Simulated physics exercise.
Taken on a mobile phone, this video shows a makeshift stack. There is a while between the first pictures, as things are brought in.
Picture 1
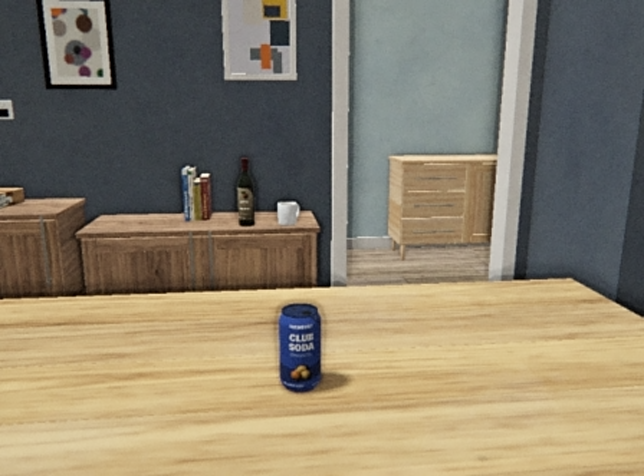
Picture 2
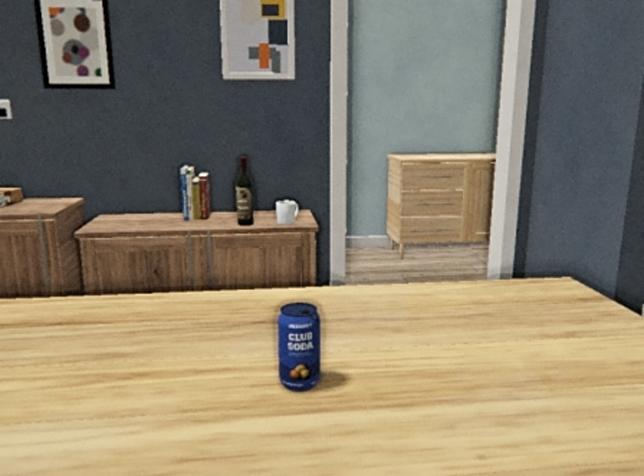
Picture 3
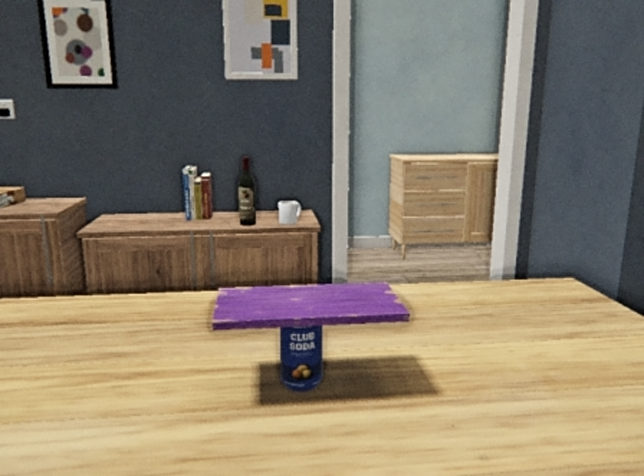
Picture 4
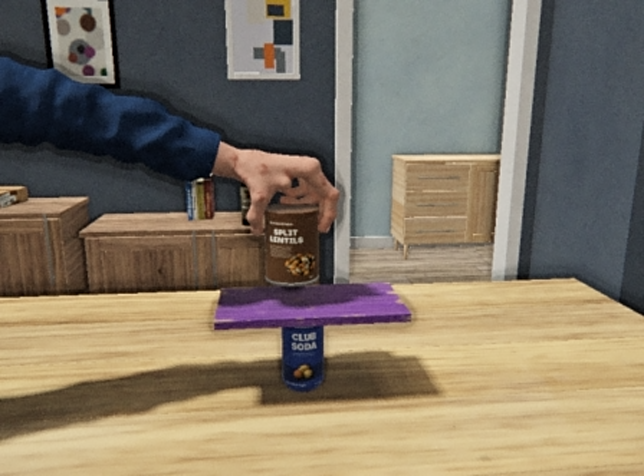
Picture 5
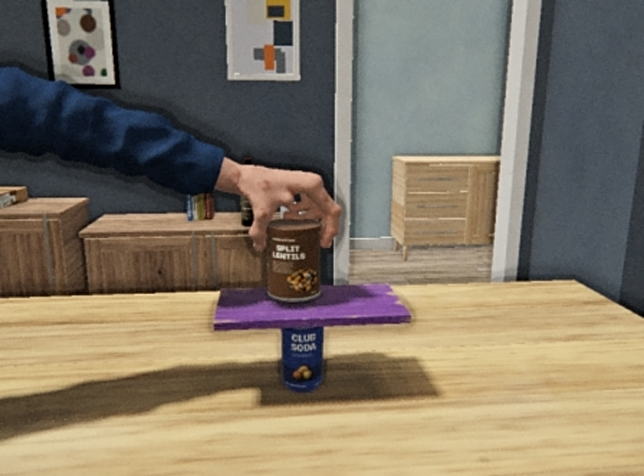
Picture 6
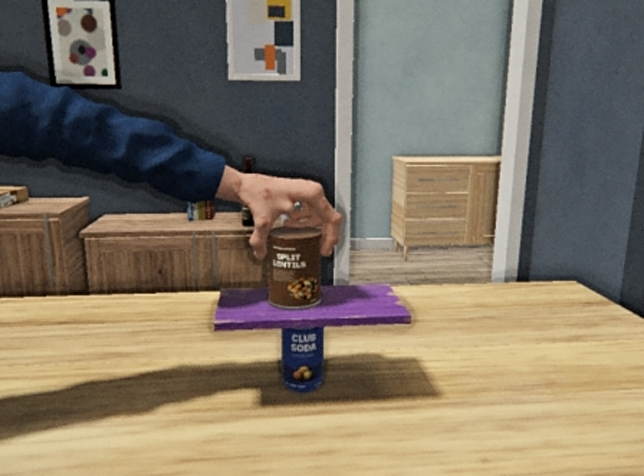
At first, a blue club soda can stands alone on a wooden table, and then a purple board lies across its top. A hand in a dark blue sleeve, reaching in from the left, holds a brown tin of split lentils above the board and lowers it slightly onto the surface, still gripping it.
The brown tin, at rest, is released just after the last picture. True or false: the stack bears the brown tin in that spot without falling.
True.
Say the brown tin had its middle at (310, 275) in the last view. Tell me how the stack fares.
Result: The stack stays stable.
Then, 0.20 s after the last picture, nothing has stirred.
Then, 0.40 s after the last picture, brown tin resting near (294, 268).
At rest, all 3 in place. Seen from the same camera at the end, brown tin near (294, 268). The stack stays up.
